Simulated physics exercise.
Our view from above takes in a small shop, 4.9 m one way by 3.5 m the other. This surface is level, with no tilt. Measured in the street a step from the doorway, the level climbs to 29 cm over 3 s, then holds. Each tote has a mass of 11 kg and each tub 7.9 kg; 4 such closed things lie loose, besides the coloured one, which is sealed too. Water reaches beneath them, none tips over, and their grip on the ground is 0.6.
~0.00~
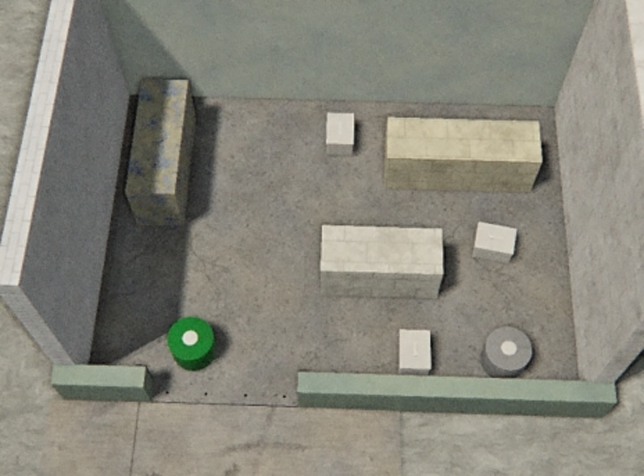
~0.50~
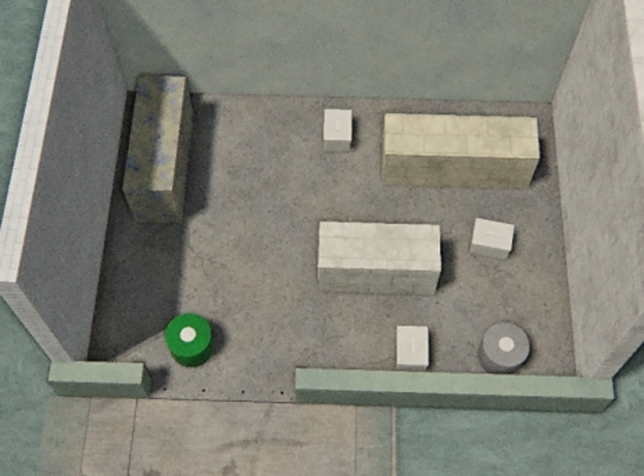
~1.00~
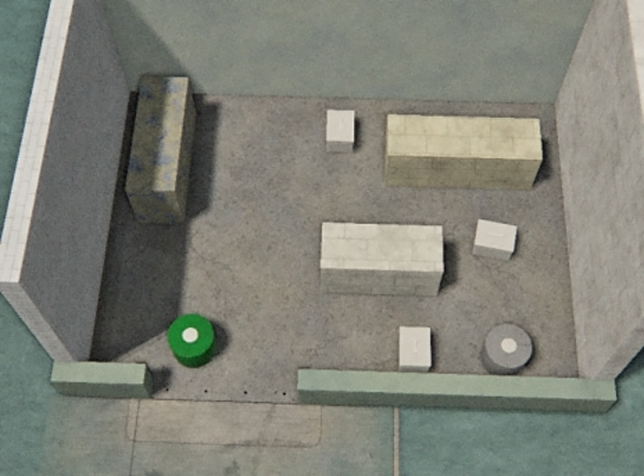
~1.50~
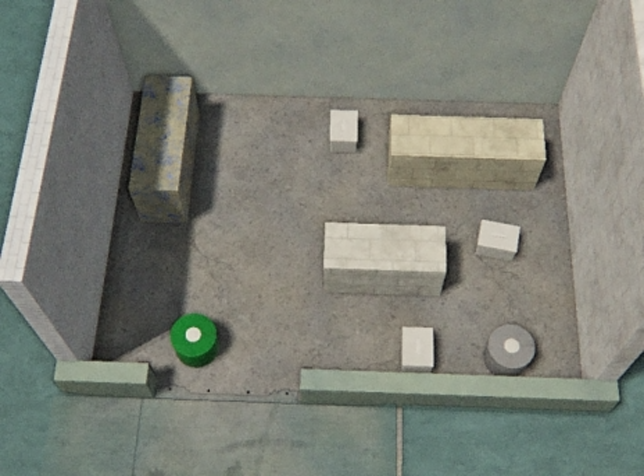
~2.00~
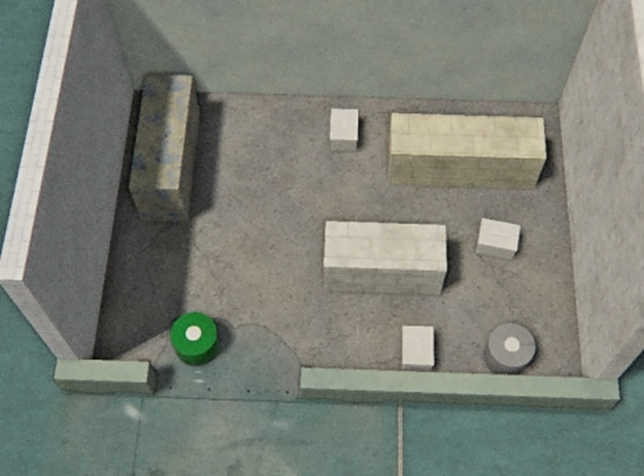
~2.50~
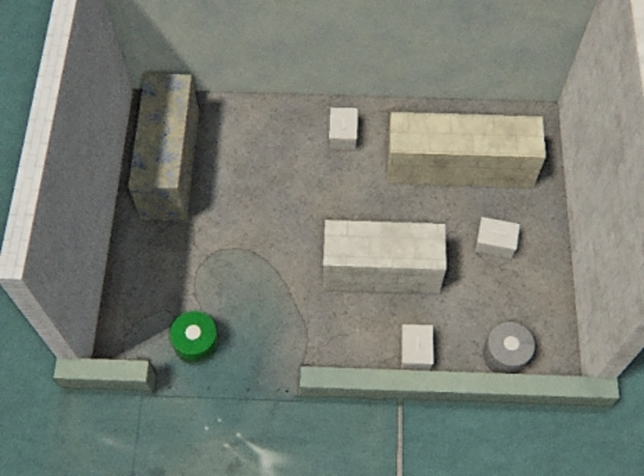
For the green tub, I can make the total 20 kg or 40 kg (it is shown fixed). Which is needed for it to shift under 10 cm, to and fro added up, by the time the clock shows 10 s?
Passing pick: None.
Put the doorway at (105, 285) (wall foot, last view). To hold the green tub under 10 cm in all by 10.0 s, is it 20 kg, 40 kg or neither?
Note: Neither mass keeps it.
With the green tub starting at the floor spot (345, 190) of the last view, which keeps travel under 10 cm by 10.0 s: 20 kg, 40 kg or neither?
Short answer: Heavier load only.
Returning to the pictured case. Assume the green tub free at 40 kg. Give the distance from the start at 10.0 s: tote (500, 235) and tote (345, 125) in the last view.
50 cm, 200 cm.
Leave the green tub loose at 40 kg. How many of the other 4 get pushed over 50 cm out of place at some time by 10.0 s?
I make that 2.
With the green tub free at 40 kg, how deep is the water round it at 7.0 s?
About 13 cm.
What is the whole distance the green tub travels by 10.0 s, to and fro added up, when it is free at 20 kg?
Path length near 200 cm.
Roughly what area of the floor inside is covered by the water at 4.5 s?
Somewhere around 10.0 m2, roughly.
After 3.5 s the green tub would be 63 cm from its start with 20 kg and 11 cm from its start with 40 kg; 11 cm of water round it then.
After 4.5 s the green tub would be 123 cm from its start with 20 kg and 33 cm from its start with 40 kg; 10 cm of water round it then.
After 7.0 s the green tub would be 123 cm from its start with 20 kg and 39 cm from its start with 40 kg; 13 cm of water round it then.
After 10.0 s the green tub would be 94 cm from its start with 20 kg and 79 cm from its start with 40 kg; 18 cm of water round it then.
